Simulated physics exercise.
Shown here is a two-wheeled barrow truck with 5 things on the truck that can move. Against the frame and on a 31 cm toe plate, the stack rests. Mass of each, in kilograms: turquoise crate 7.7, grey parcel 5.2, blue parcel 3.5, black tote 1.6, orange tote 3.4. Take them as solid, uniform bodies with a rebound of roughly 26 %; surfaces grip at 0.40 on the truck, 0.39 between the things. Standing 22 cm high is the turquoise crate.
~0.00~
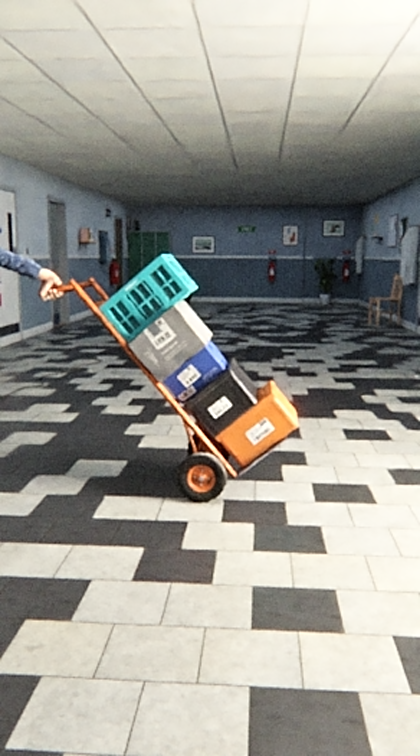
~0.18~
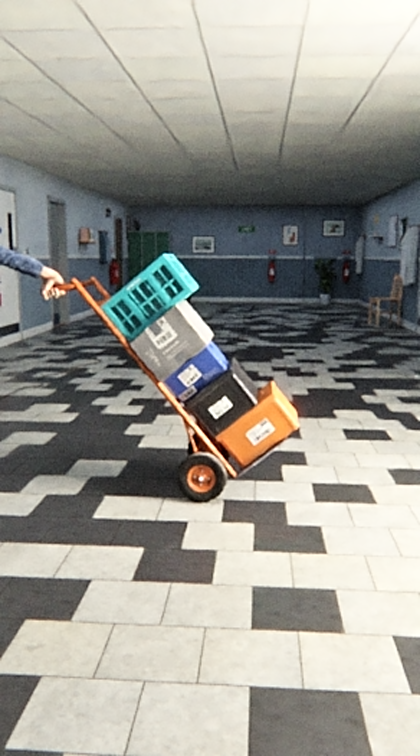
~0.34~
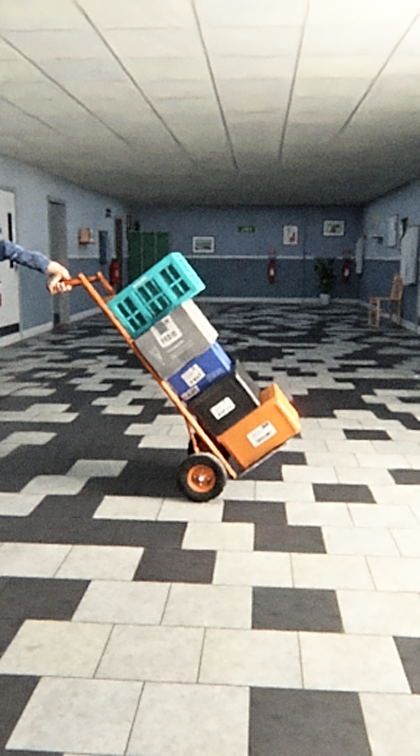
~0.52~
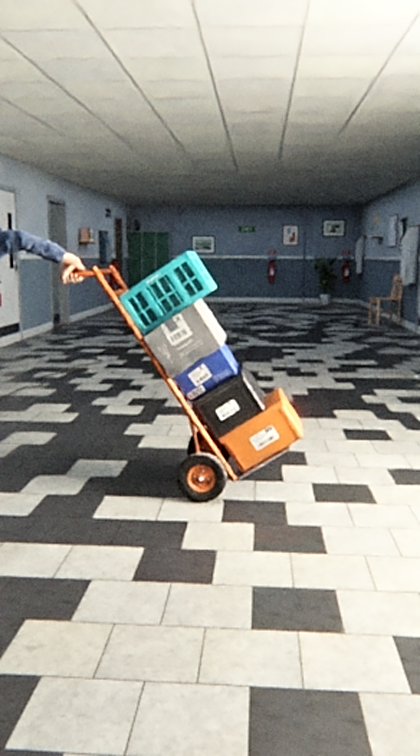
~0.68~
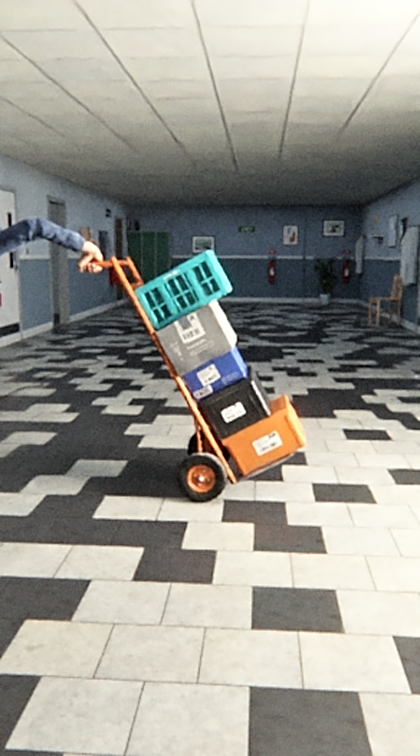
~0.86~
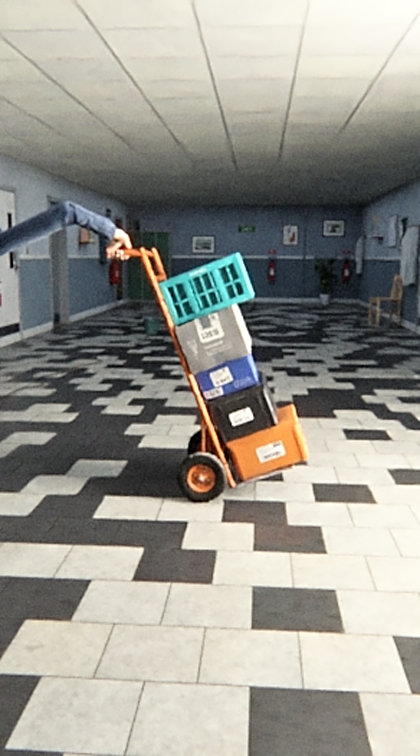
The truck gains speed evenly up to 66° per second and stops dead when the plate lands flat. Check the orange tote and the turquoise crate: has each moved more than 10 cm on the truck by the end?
Orange tote - no; turquoise crate - yes.
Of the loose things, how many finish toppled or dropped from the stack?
I get 4.
After 1.56 s, truck upright; turquoise crate tipped 13° from how it sat near (313, 302); orange tote tipped 8° from how it sat near (274, 463); grey parcel tipped 13° from how it sat.
After 2.16 s, truck upright; turquoise crate and grey parcel now dropped from the stack; blue parcel tipped 58° from how it sat; black tote tipped 58° from how it sat.
After 2.46 s, truck upright; blue parcel now dropped from the stack; black tote on its side.
After 2.76 s, truck upright; black tote now dropped from the stack.
At rest (3.8 s), dropped from the stack, turquoise crate, grey parcel, blue parcel and black tote; orange tote in place, give or take 10 cm. Seen from the same camera at the end, orange tote near (270, 465).
